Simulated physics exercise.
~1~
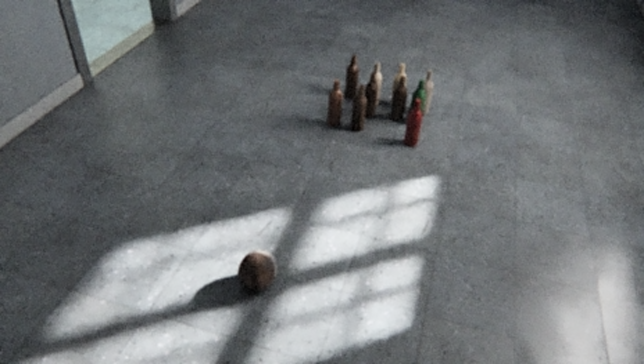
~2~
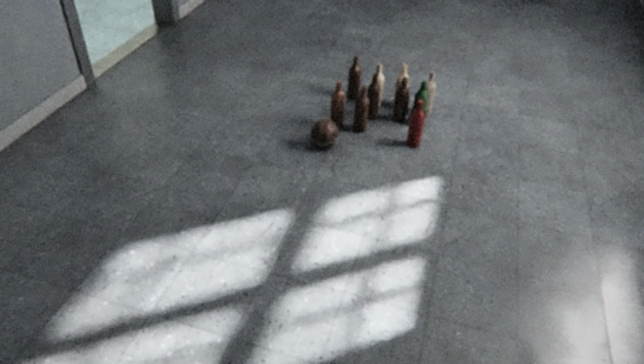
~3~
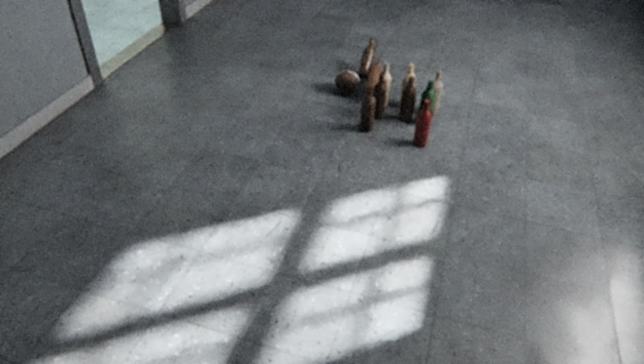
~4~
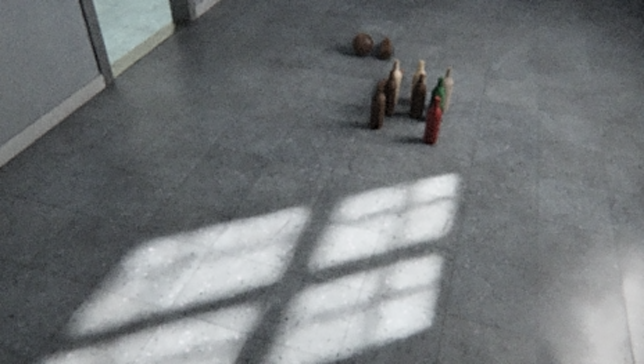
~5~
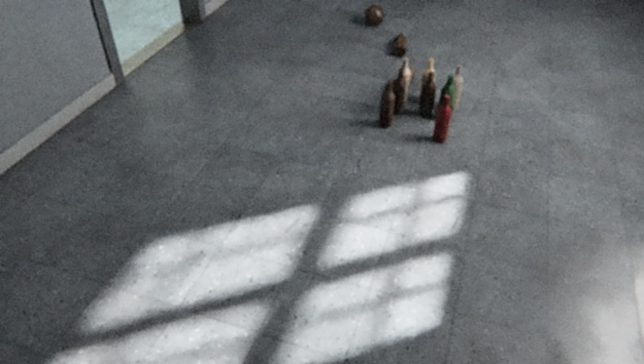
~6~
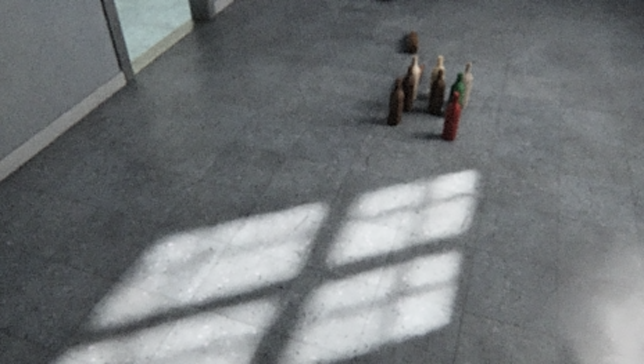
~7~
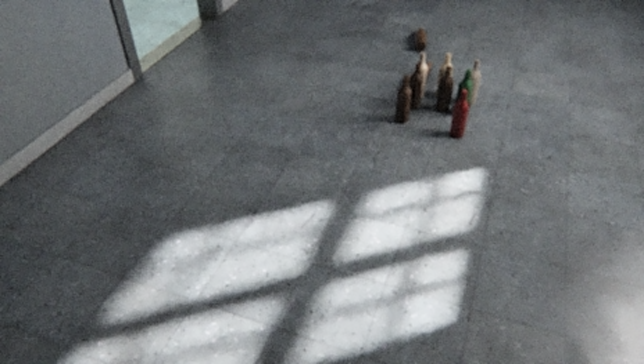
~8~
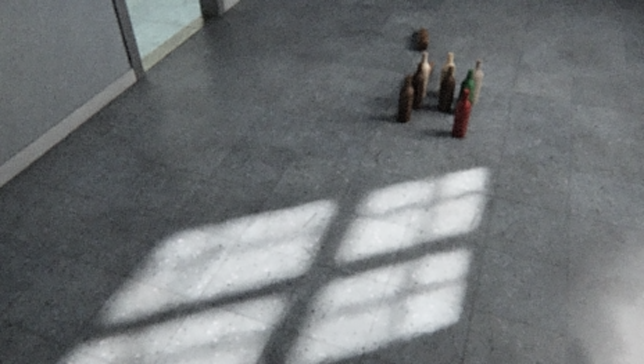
On a grey floor patched with window light, a brown ball rolled up to a cluster of wooden skittles, clipped the left side and knocked a couple away, then rolled out of view while the red and green ones stayed standing with the rest.
